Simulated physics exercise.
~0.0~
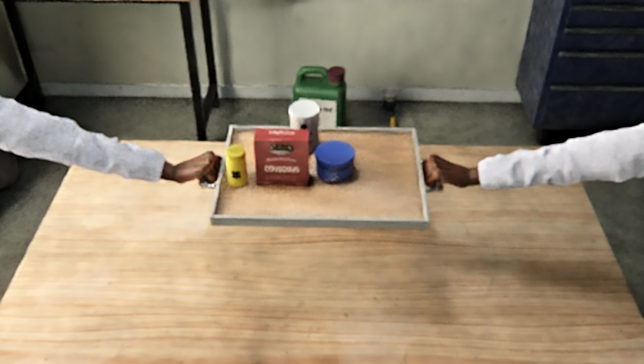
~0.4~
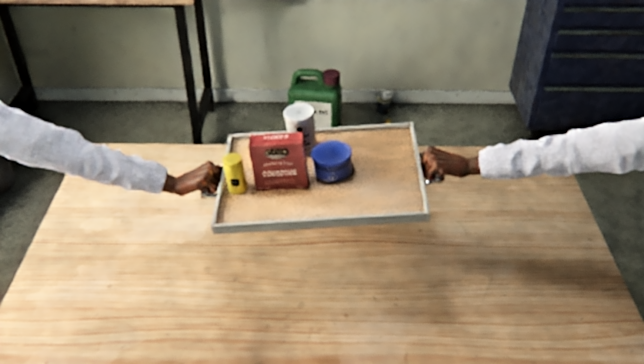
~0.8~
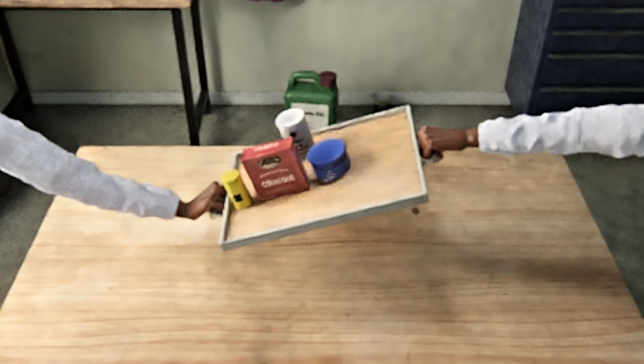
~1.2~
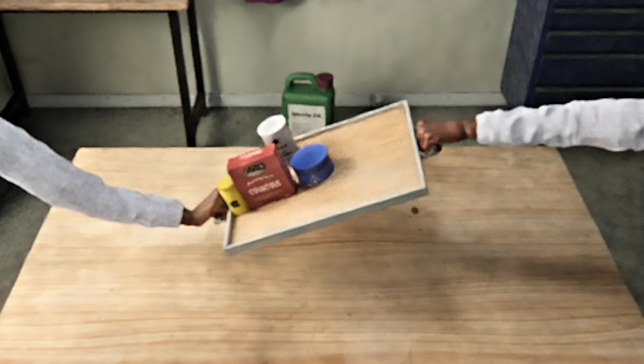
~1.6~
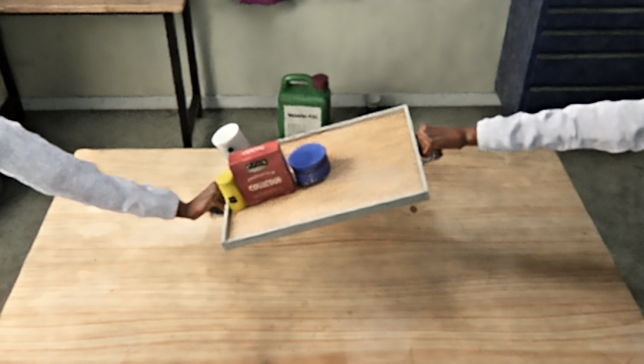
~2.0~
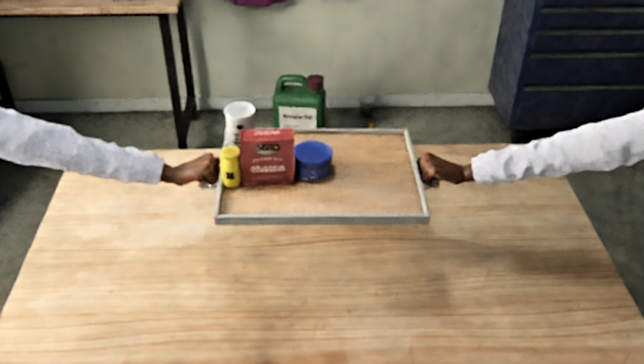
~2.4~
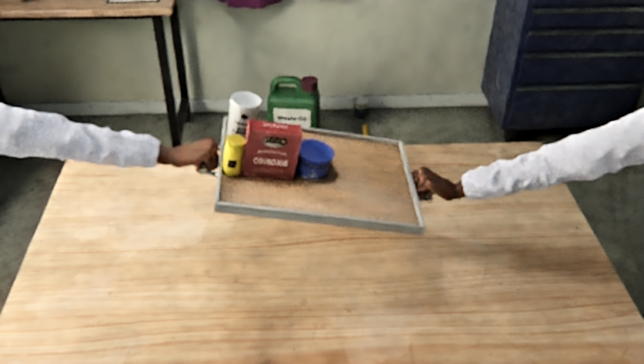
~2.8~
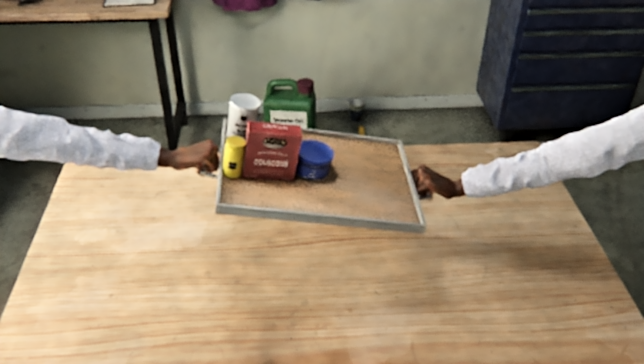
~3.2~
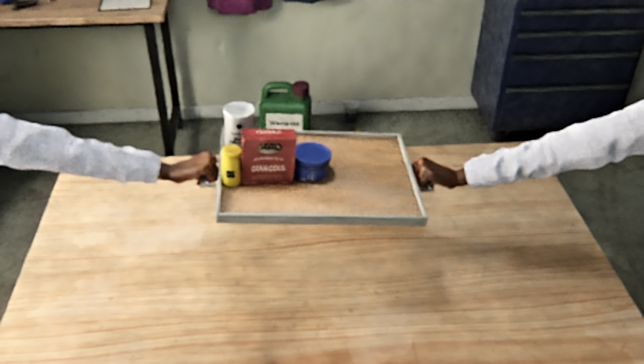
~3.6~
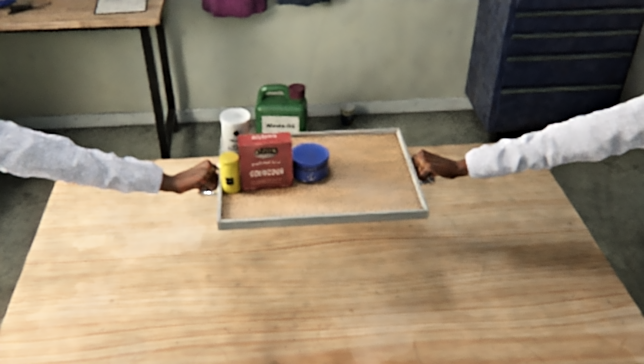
Two hands tilting a tray left, its tub, packet, shaker and tin sliding leftward, then tipping it slightly right and levelling it, all upright.
